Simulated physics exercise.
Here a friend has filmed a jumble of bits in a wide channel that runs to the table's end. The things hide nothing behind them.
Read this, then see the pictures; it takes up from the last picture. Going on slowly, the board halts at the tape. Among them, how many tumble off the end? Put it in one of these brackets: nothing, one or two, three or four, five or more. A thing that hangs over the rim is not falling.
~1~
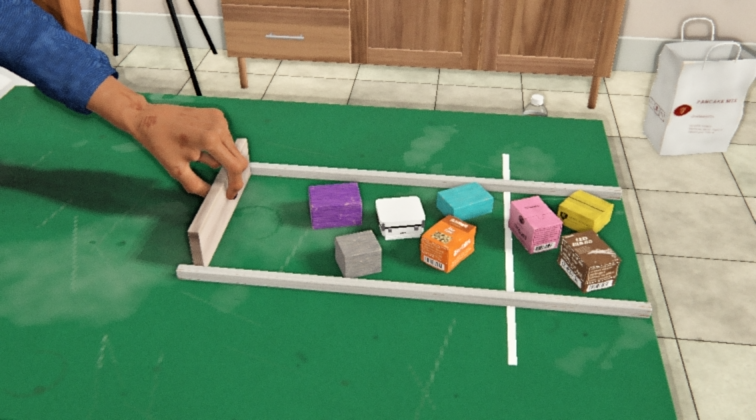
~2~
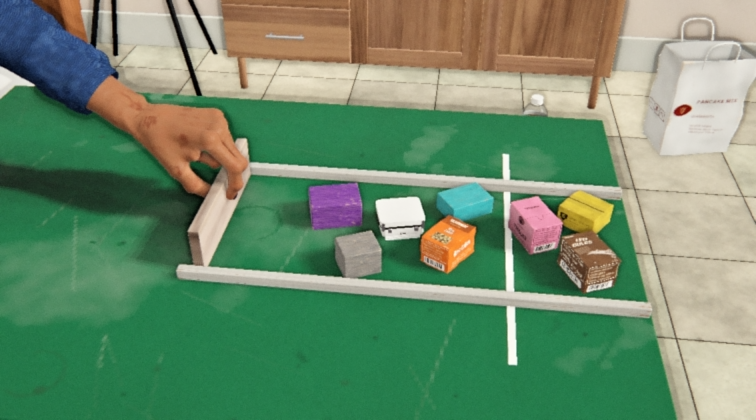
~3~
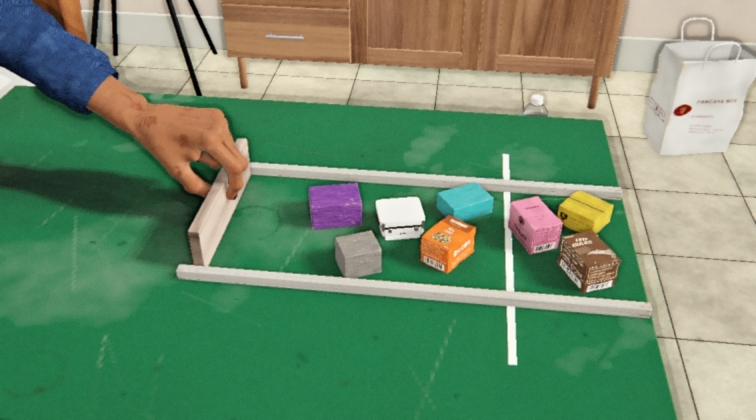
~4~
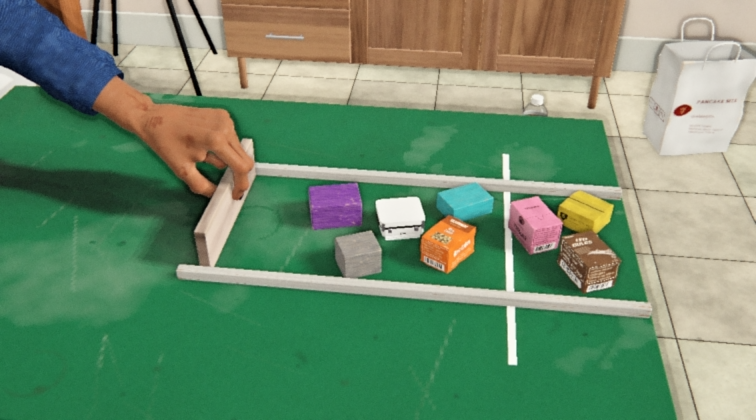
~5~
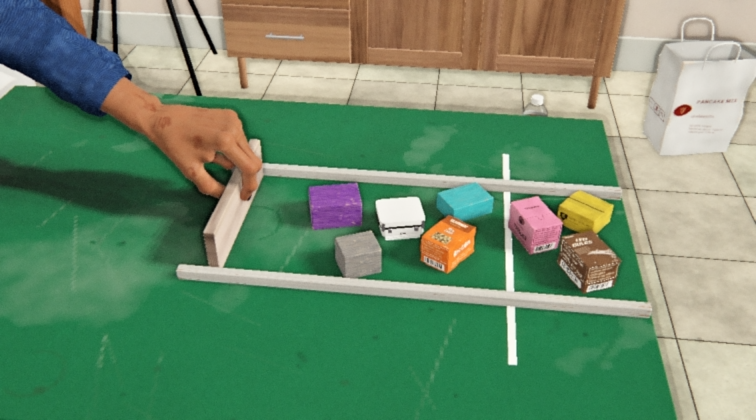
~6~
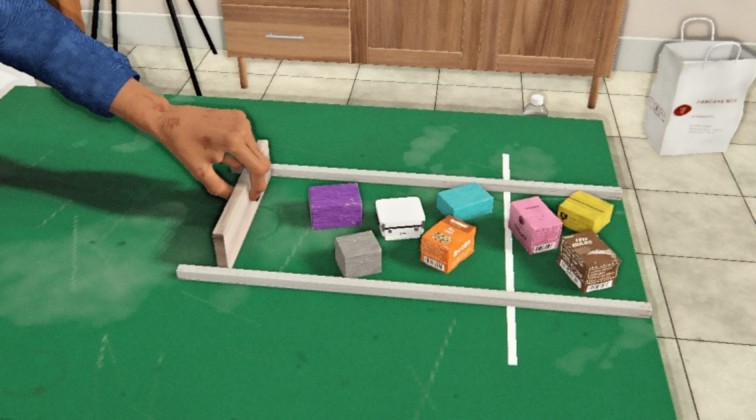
Bracket: Nothing.
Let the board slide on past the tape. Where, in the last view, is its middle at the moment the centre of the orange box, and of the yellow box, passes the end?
About (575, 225), and about (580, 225) for the other.
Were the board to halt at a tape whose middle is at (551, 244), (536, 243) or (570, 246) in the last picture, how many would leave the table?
In that order 2, 2 and 3.
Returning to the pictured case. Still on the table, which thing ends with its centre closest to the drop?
It's the pink box that is foremost.
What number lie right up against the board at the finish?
That would be 3 of them.
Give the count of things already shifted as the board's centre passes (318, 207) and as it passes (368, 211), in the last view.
The count reaches 1 first and 5 second.
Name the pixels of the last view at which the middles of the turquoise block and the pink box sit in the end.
Roughly (524, 200) for the first and roughly (624, 233) for the second.
Soon after, none off yet; yellow box at rest near (585, 213); brown box at rest near (588, 261); pink box at rest near (534, 225).
At rest, the number that fall off is zero.
